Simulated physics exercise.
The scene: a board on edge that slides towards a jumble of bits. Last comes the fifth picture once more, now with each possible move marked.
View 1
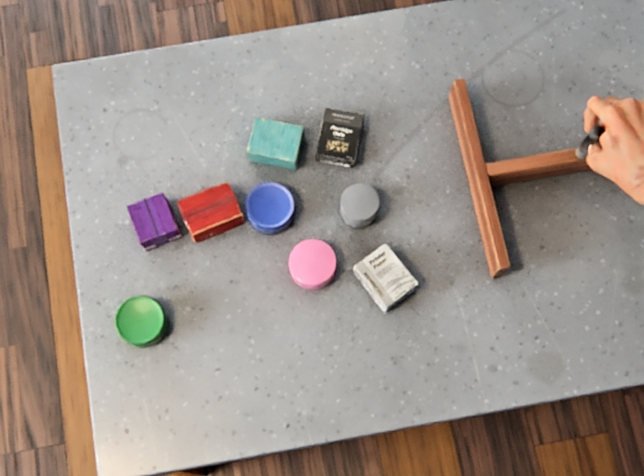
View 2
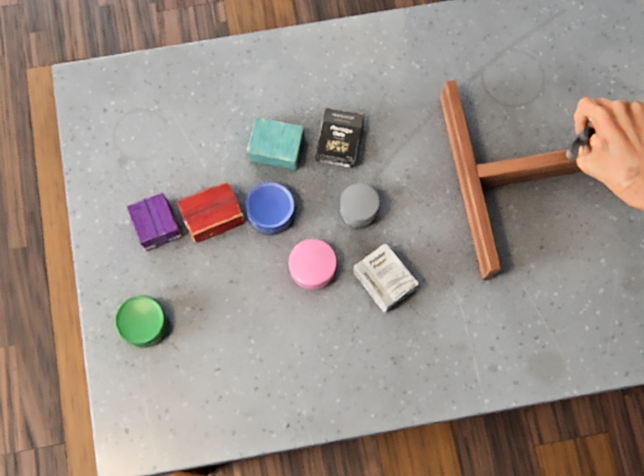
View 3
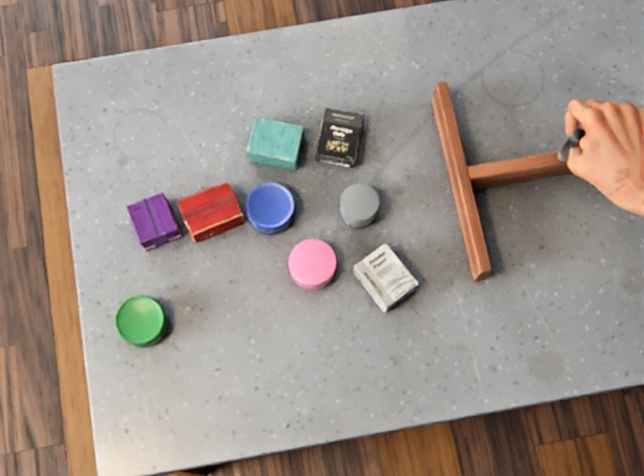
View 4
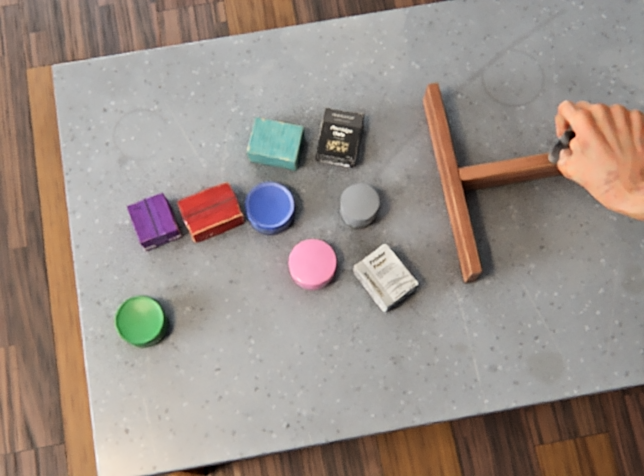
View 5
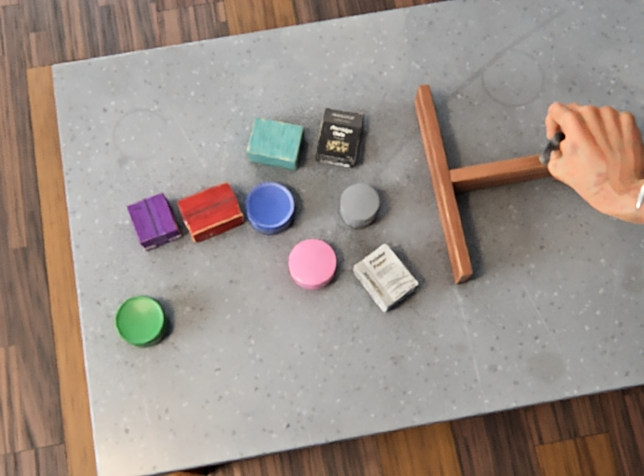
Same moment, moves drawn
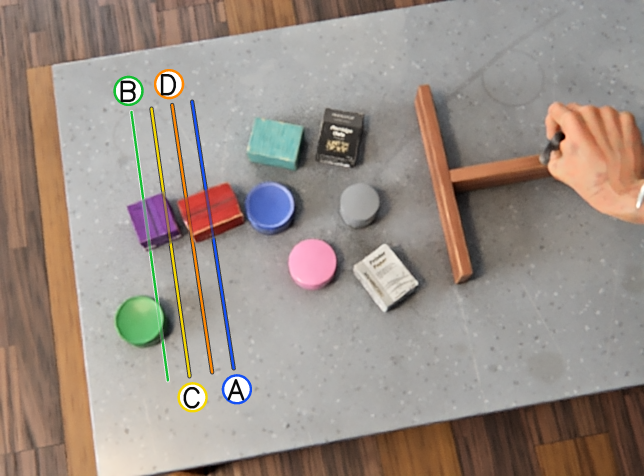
Wooden T-shaped board sliding slowly left across a speckled grey table, pushed by a hand, beside motionless colourful boxes and round pots.
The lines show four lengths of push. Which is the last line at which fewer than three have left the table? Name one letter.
Up to line B.
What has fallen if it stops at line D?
The purple box goes over.
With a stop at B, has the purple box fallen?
Yes.
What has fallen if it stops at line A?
It is the purple box.
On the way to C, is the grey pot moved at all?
By then, yes.
On the copy, A at (212, 230); B at (149, 241); C at (170, 237); D at (191, 233).
On B. First, board (339, 195); turquoise block (254, 152); black packet (301, 150).
Then, board (230, 214); purple box (68, 237); red box (116, 227).
Finally, board (147, 228); red box over the edge; purple box over the edge; two fallen.
By contrast, A is within the limit but short; C is within the limit but short; D is within the limit but short.
